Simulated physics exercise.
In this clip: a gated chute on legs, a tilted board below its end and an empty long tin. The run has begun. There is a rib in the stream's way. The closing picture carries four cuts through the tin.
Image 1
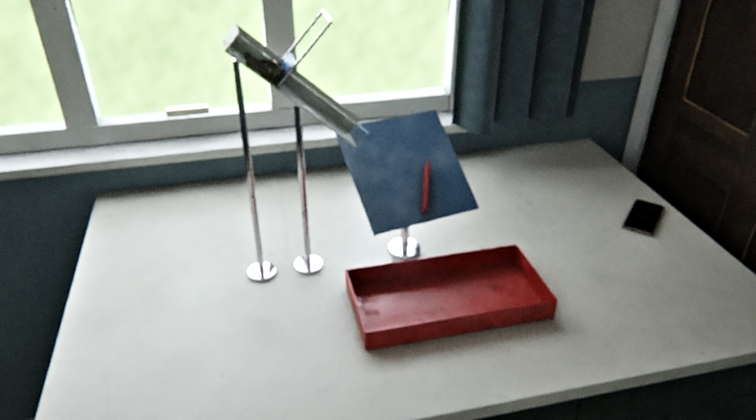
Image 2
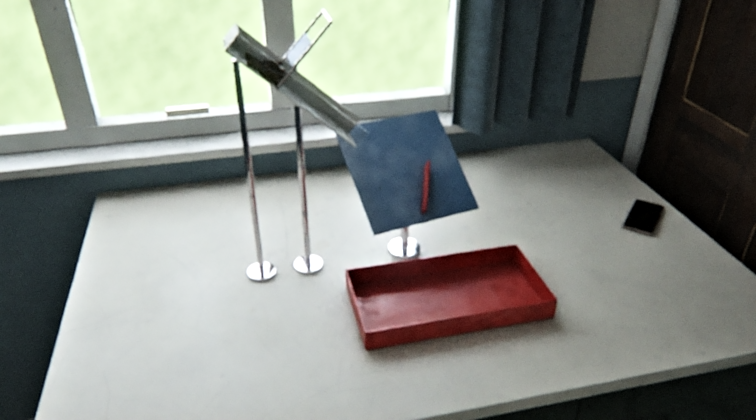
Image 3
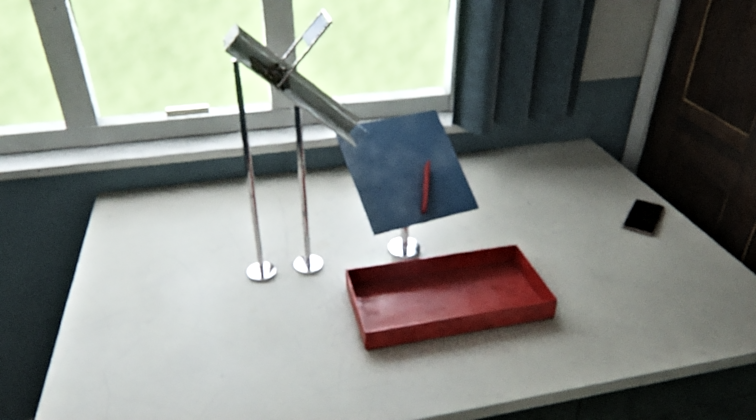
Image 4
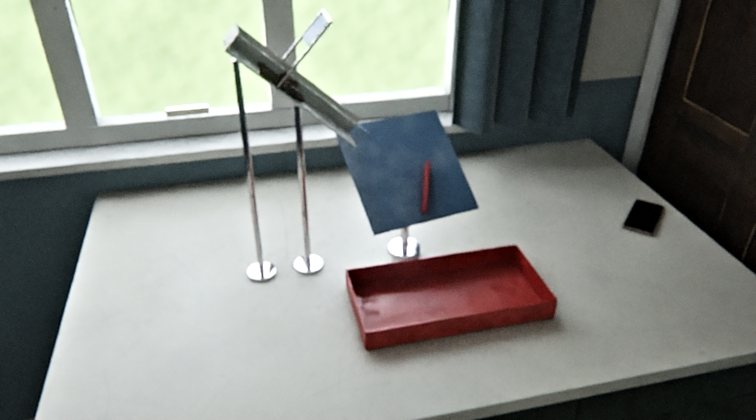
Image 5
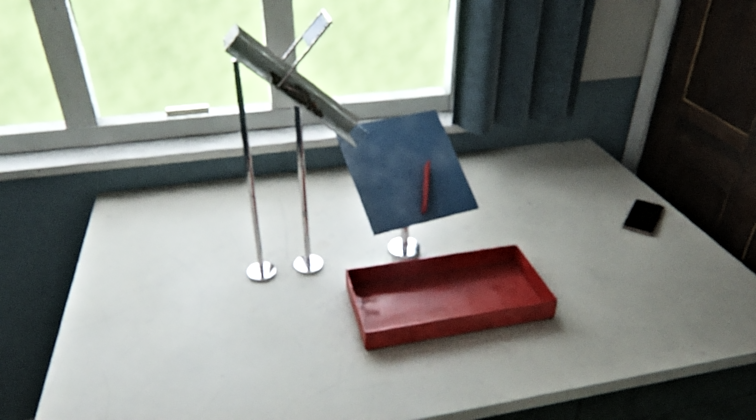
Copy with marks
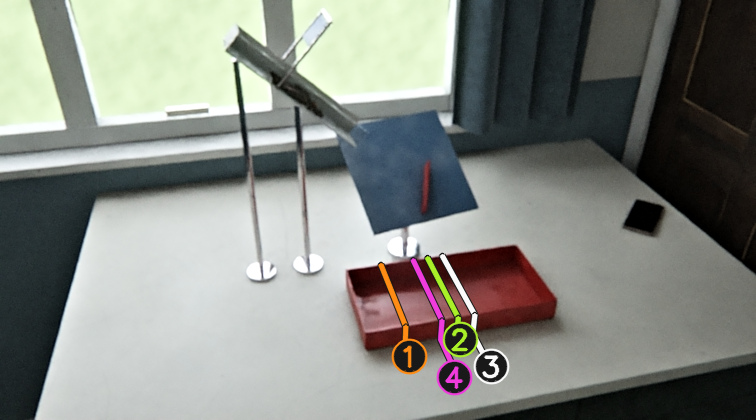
The clip opens on a pale table by a window, where a shiny chute on thin legs slopes down to the right above a tilted blue board with a red rib and an empty red tin. A small dark load then slides partway down the chute, while everything else stays still.
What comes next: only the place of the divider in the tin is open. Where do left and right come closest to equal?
4 is best.
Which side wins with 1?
More lands on the right.
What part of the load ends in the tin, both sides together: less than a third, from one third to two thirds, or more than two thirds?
It is more than two thirds.
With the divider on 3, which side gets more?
More lands on the left.
On the marked copy, line 1 crosses the front rim at (405, 325); line 2 crosses the front rim at (457, 317); line 3 crosses the front rim at (474, 314); line 4 crosses the front rim at (441, 319).
If 1 is chosen, of what is caught, just a few on the left of the divider, almost all on the right.
If 2 is chosen, of what is caught, almost all on the left of the divider, about a tenth on the right.
If 3 is chosen, of what is caught, every piece on the left of the divider, not one piece on the right.
If 4 is chosen, of what is caught, roughly two thirds on the left of the divider, roughly a third on the right.
